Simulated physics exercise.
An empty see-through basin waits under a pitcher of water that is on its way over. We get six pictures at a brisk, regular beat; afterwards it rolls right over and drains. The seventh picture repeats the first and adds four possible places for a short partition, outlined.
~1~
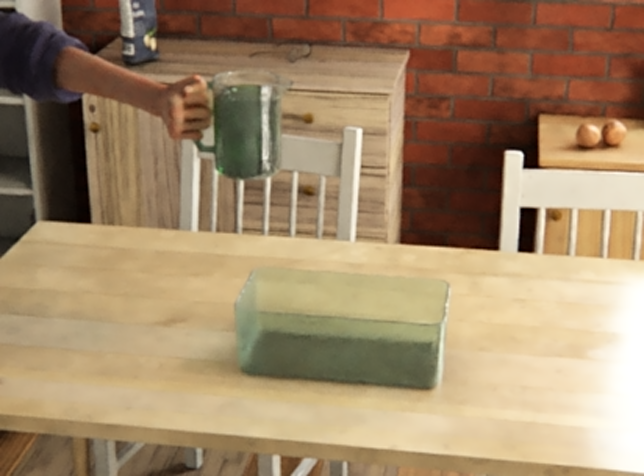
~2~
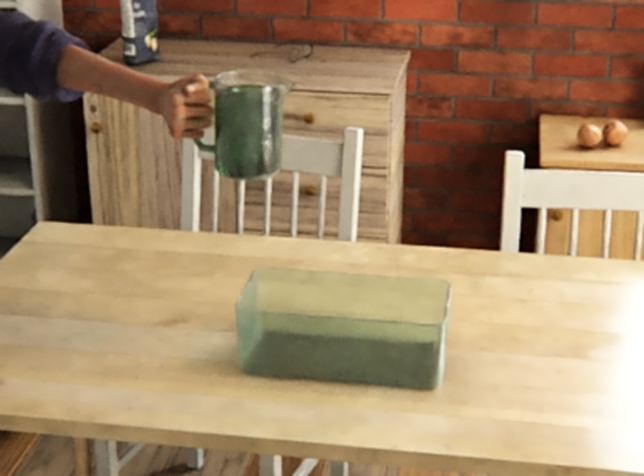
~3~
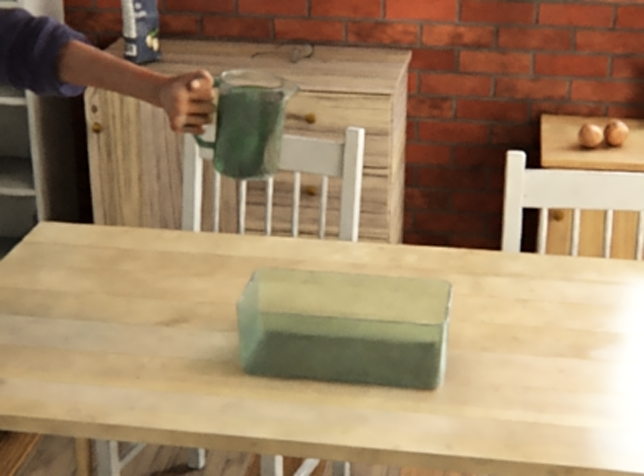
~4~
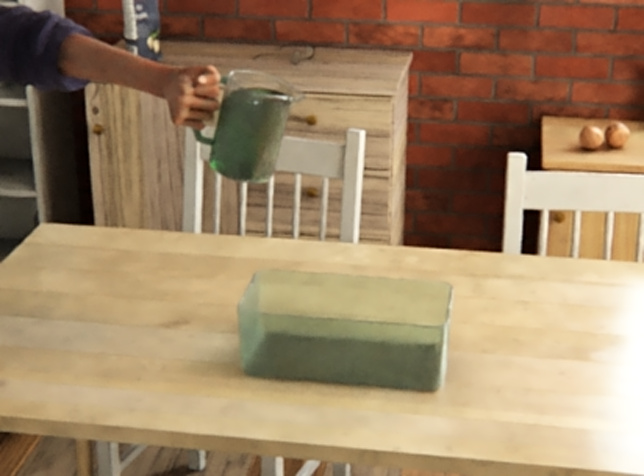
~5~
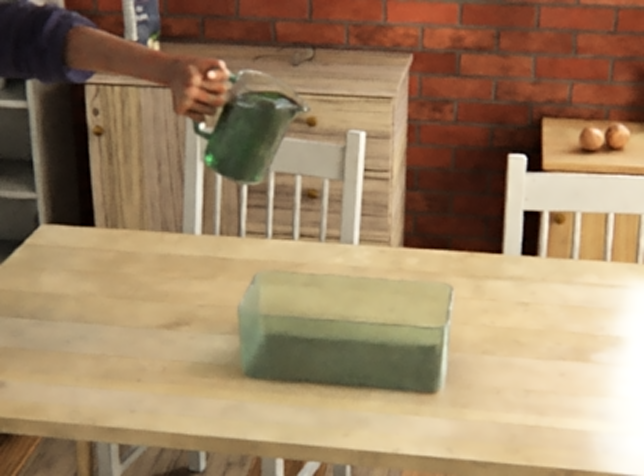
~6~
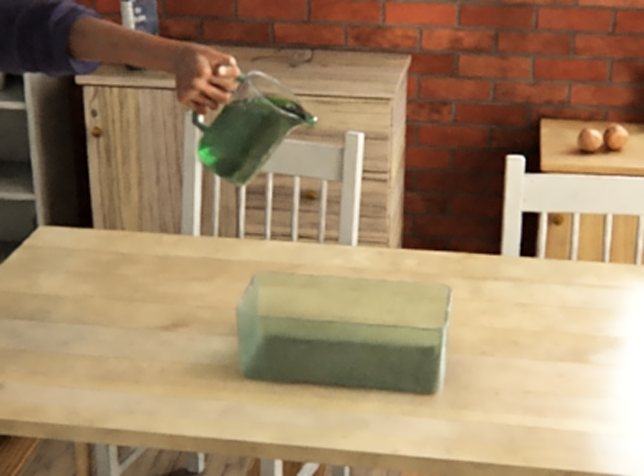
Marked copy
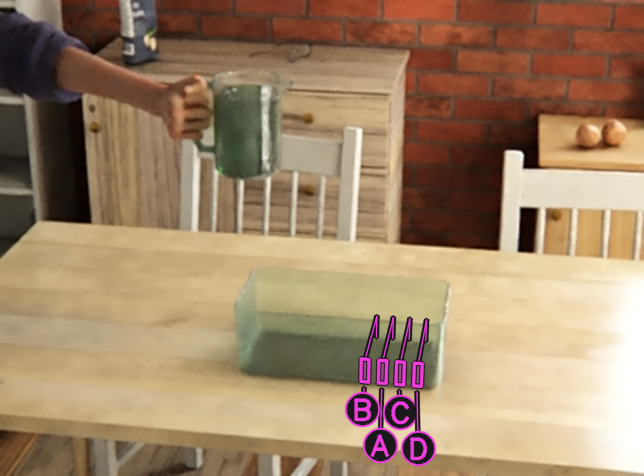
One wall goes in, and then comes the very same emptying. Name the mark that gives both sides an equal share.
Go for B.
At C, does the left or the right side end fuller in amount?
The left one.
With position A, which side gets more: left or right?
The left one.
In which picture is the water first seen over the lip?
Picture 6.
On the marked copy, A at (381, 389); B at (364, 387); C at (399, 390); D at (416, 392).
With A, about 84 % ends left of the wall and 6 % right of it; 9 % is lost outside.
With B, about 57 % ends left of the wall and 40 % right of it; 3 % is lost outside.
With C, about 84 % ends left of the wall and 10 % right of it; 6 % is lost outside.
With D, about 83 % ends left of the wall and 11 % right of it; 6 % is lost outside.
